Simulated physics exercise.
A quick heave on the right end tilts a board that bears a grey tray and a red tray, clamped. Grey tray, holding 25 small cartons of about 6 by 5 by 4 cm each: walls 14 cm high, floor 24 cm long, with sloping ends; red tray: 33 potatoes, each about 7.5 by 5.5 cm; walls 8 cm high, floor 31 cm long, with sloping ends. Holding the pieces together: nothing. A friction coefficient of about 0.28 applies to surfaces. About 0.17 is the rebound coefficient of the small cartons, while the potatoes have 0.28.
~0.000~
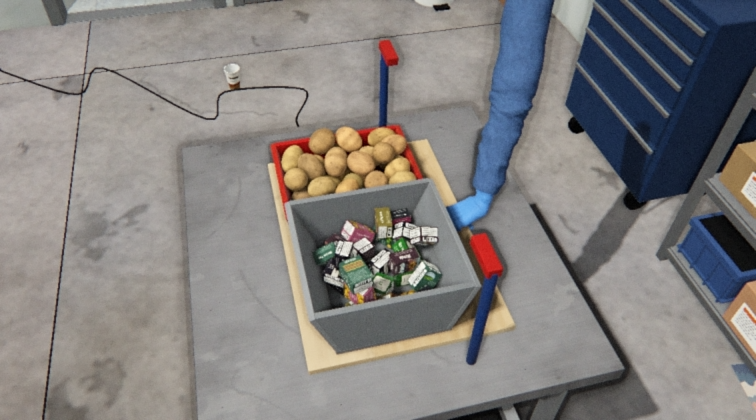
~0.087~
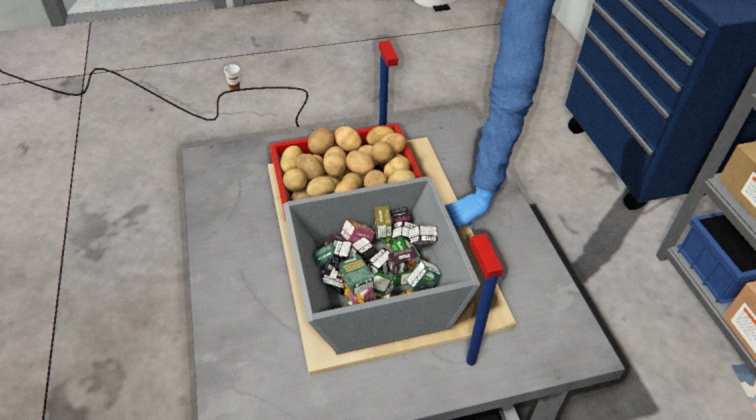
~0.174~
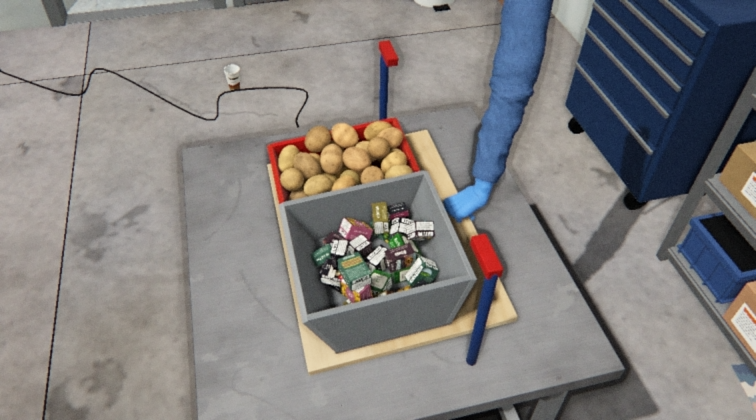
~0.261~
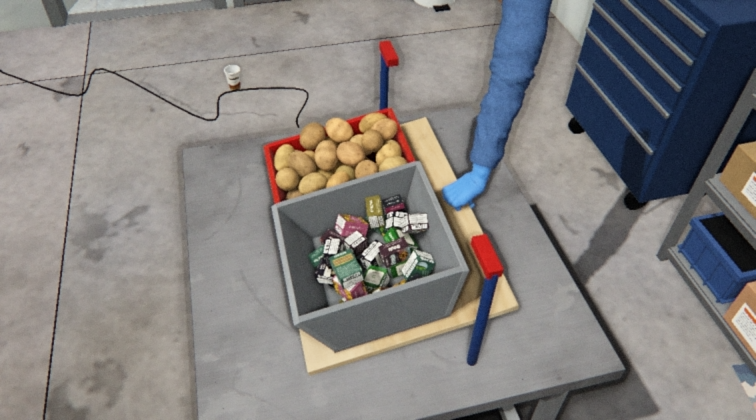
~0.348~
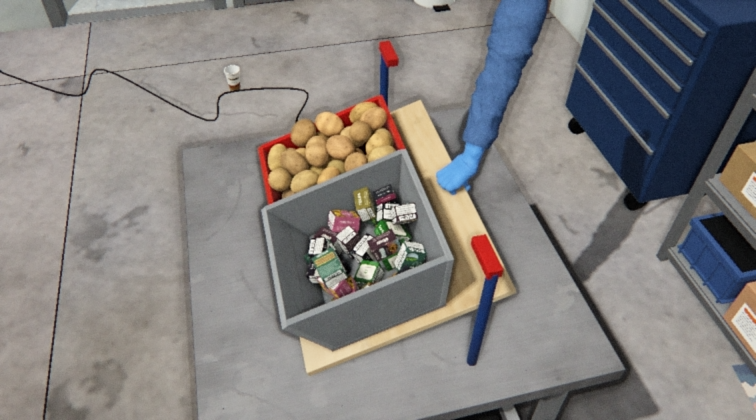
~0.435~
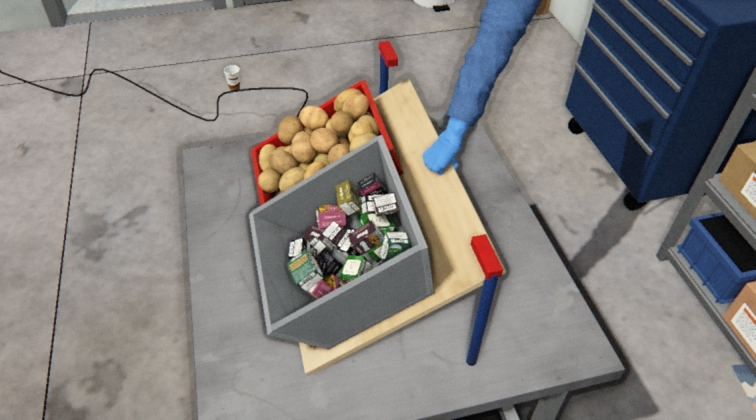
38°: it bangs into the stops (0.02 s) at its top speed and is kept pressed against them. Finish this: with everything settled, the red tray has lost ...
... more than a sixth of its contents.
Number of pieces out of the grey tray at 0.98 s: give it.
The grey tray is at around 1.
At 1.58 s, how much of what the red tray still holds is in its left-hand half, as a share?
Close to 80 percent, I reckon.
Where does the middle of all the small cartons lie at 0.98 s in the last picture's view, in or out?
I'd put it close to (315, 263).
After 0.48 s, it hits the stops.
After 0.58 s, tilt 38°; the grey tray has all 25 and the red tray has all 33.
After 0.72 s, tilt 38°; the grey tray is down by 1 of 25 and the red tray is down by 2 of 33.
After 0.98 s, tilt 38°; the grey tray is down by 1 of 25 and the red tray is down by 8 of 33.
Outcome (at 1.58 s), the grey tray is down by 1 of 25 and the red tray is down by 11 of 33. Asked share, 11 of 33, 33 per cent.
